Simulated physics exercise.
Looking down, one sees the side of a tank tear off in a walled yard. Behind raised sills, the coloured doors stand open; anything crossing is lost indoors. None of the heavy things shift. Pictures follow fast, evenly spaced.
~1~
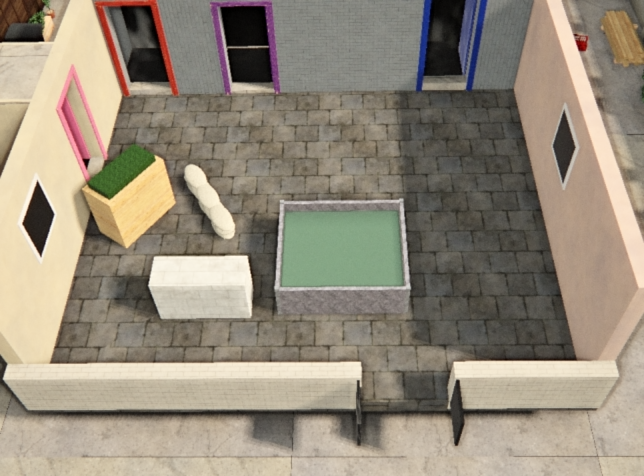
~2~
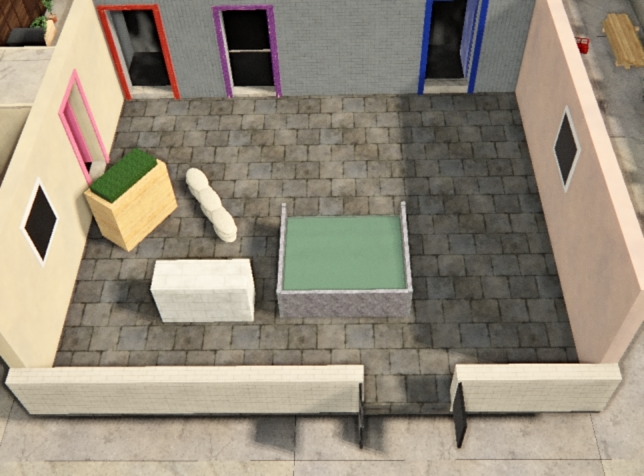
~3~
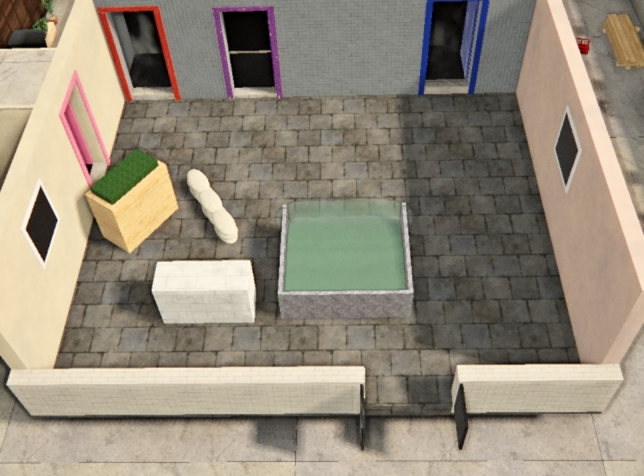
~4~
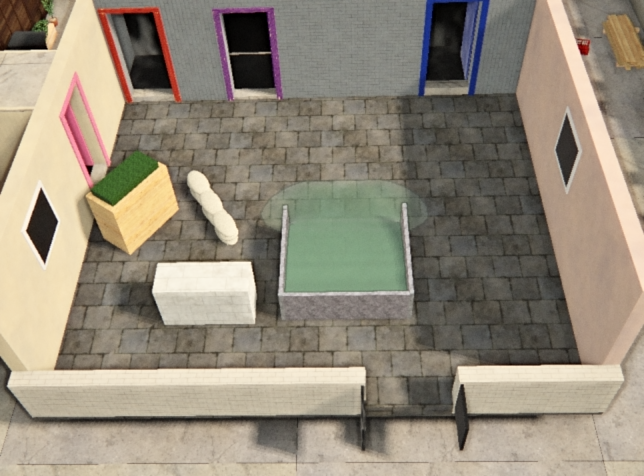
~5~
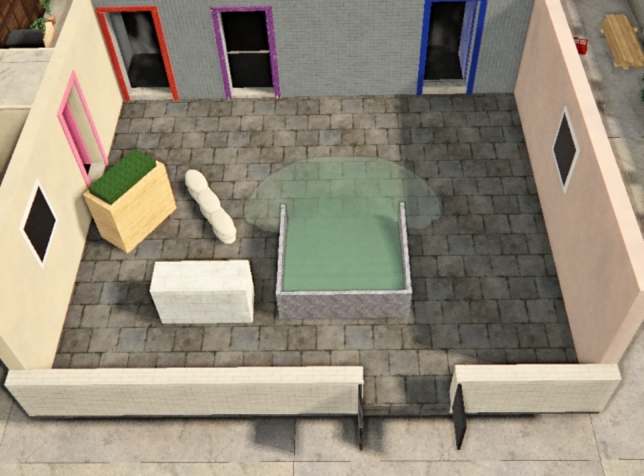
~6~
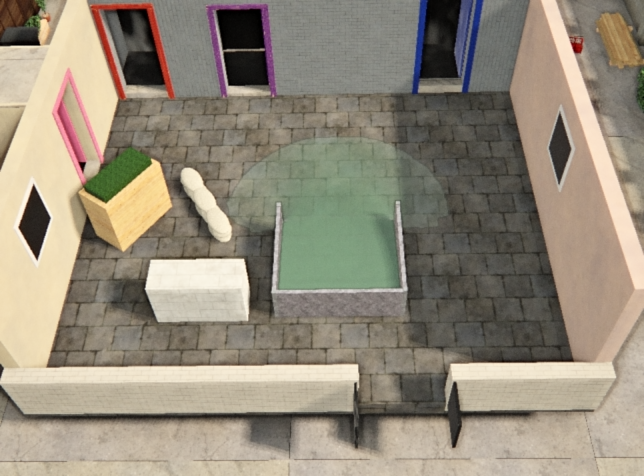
Water pours from the tank's open far side and spreads across the paved yard.
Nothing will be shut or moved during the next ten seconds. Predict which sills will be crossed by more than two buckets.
Pink door: Within the cap; red door: Within the cap; purple door: Over the cap; blue door: Within the cap.
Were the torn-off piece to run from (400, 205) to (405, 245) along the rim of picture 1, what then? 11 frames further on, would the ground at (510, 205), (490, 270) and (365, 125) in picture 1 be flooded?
Going in your order, I'd say drenched, then drenched, then still bare.
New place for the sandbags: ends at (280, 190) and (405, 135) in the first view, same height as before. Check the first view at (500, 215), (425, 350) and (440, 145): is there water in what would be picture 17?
Sequence check: Left alone / left alone / soaked through.
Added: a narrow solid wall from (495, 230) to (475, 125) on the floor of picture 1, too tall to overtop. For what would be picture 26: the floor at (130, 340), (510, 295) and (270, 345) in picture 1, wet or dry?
Results in sequence: Bone-dry / bone-dry / bone-dry.
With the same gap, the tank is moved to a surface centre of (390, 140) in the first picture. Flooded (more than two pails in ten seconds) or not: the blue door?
As far as I can tell, the blue door gets swamped.
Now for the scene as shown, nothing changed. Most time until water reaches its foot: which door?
My answer: The pink one.
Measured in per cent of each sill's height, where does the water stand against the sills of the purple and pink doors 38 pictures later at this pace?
Respectively about 50 and 80 per cent.
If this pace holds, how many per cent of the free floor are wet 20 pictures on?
That should be about 40 %.
A moment on, water covers 30 % of the floor; the pink door not reached, the red door not reached, the purple door not reached, the blue door not reached.
Next, water covers 35 % of the floor; the pink door not reached, the red door not reached, the purple door under two buckets in, the blue door wet at the sill, nothing in.
Then, water covers 40 % of the floor; the pink door not reached, the red door wet at the sill, nothing in, the purple door over two buckets in, the blue door wet at the sill, nothing in.
Later, water covers 65 % of the floor; the pink door wet at the sill, nothing in, the red door under two buckets in, the purple door over two buckets in, the blue door wet at the sill, nothing in.
In the end, water covers 90 % of the floor; the pink door under two buckets in, the red door under two buckets in, the purple door over two buckets in, the blue door wet at the sill, nothing in.
